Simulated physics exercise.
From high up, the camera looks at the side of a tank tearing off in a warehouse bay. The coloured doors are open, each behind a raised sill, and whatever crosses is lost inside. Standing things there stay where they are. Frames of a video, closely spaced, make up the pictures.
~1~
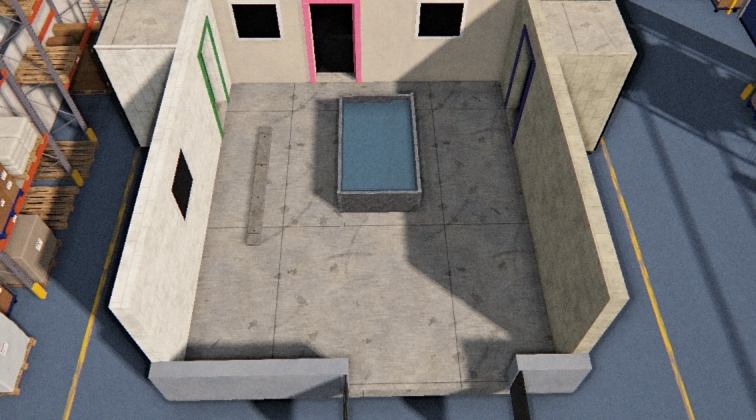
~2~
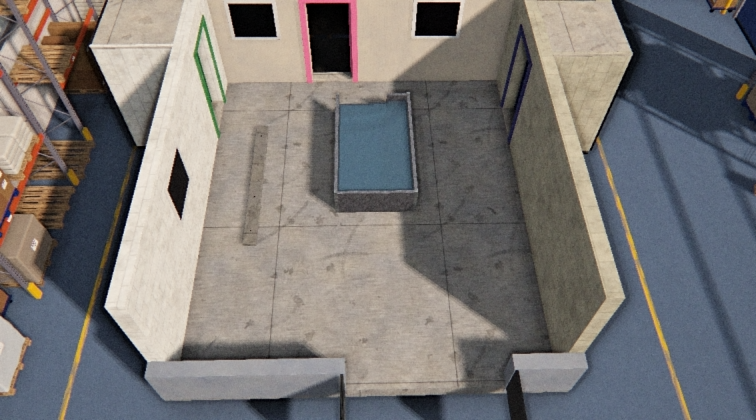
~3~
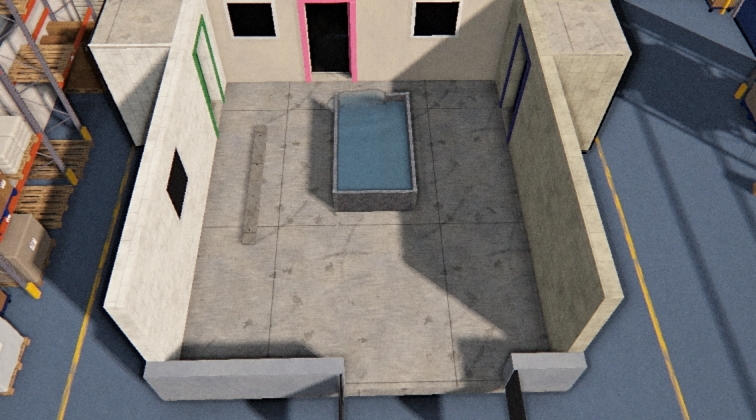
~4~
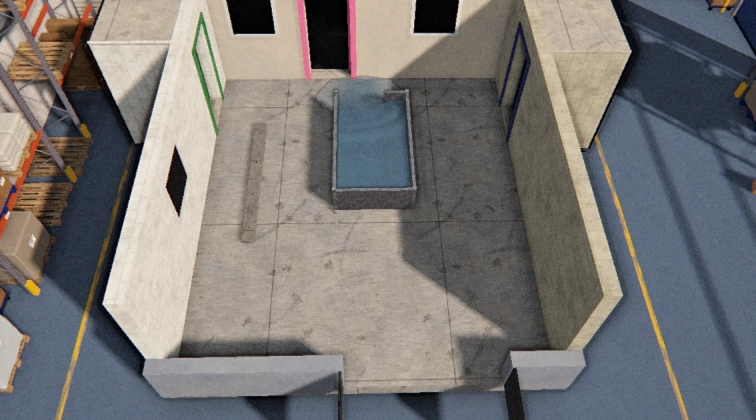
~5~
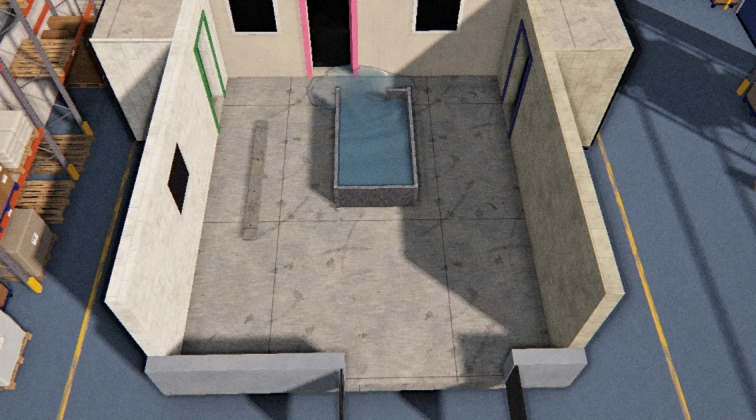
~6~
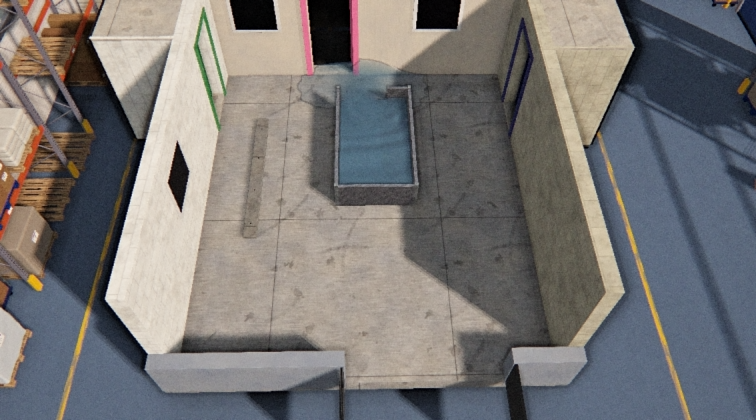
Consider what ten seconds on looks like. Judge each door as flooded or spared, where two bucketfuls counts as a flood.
The blue door is flooded, the pink door is flooded, the green door is spared.
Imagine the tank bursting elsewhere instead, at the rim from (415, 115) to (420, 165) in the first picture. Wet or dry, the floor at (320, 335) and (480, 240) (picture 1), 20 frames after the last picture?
As listed: Dry, covered.
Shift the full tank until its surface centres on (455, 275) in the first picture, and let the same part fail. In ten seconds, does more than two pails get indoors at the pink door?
Note: Pink door door, limit exceeded.
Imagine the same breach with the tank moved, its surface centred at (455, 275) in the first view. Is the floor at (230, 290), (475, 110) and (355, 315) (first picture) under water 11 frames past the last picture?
Taking them in the order asked: Spared, then inundated, then spared.
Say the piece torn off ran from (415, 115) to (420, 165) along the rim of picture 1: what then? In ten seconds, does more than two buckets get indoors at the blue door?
Note: Blue door admits more.
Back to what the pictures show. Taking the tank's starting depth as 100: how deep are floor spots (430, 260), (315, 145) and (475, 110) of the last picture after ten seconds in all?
In order: 4, 2, 8 %.
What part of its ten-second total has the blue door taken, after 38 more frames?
About 90 %.
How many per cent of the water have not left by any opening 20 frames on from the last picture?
My reading is around 82 percent.
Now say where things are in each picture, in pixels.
The first picture shows still water in the tank at (378, 143).
In the second picture, the front is at a hidden place, out from the gap on the tank's far side.
In the third picture, the front is at a hidden place, out from the gap on the tank's far side.
In the fourth picture, the front is at (384, 79), out from the gap on the tank's far side.
In the fifth picture, water pours out on the tank's far side and has run to (321, 77).
In the sixth picture, the front is at (421, 75), out from the gap on the tank's far side.
A moment on, water covers 10 % of the floor; the blue door not reached, the pink door over two buckets in, the green door not reached.
Next, water covers 20 % of the floor; the blue door wet at the sill, nothing in, the pink door far over two buckets in, the green door not reached.
Then, water covers 30 % of the floor; the blue door under two buckets in, the pink door far over two buckets in, the green door under two buckets in.
Later, water covers 55 % of the floor; the blue door over two buckets in, the pink door far over two buckets in, the green door under two buckets in.
In the end, water covers 75 % of the floor; the blue door over two buckets in, the pink door far over two buckets in, the green door under two buckets in.
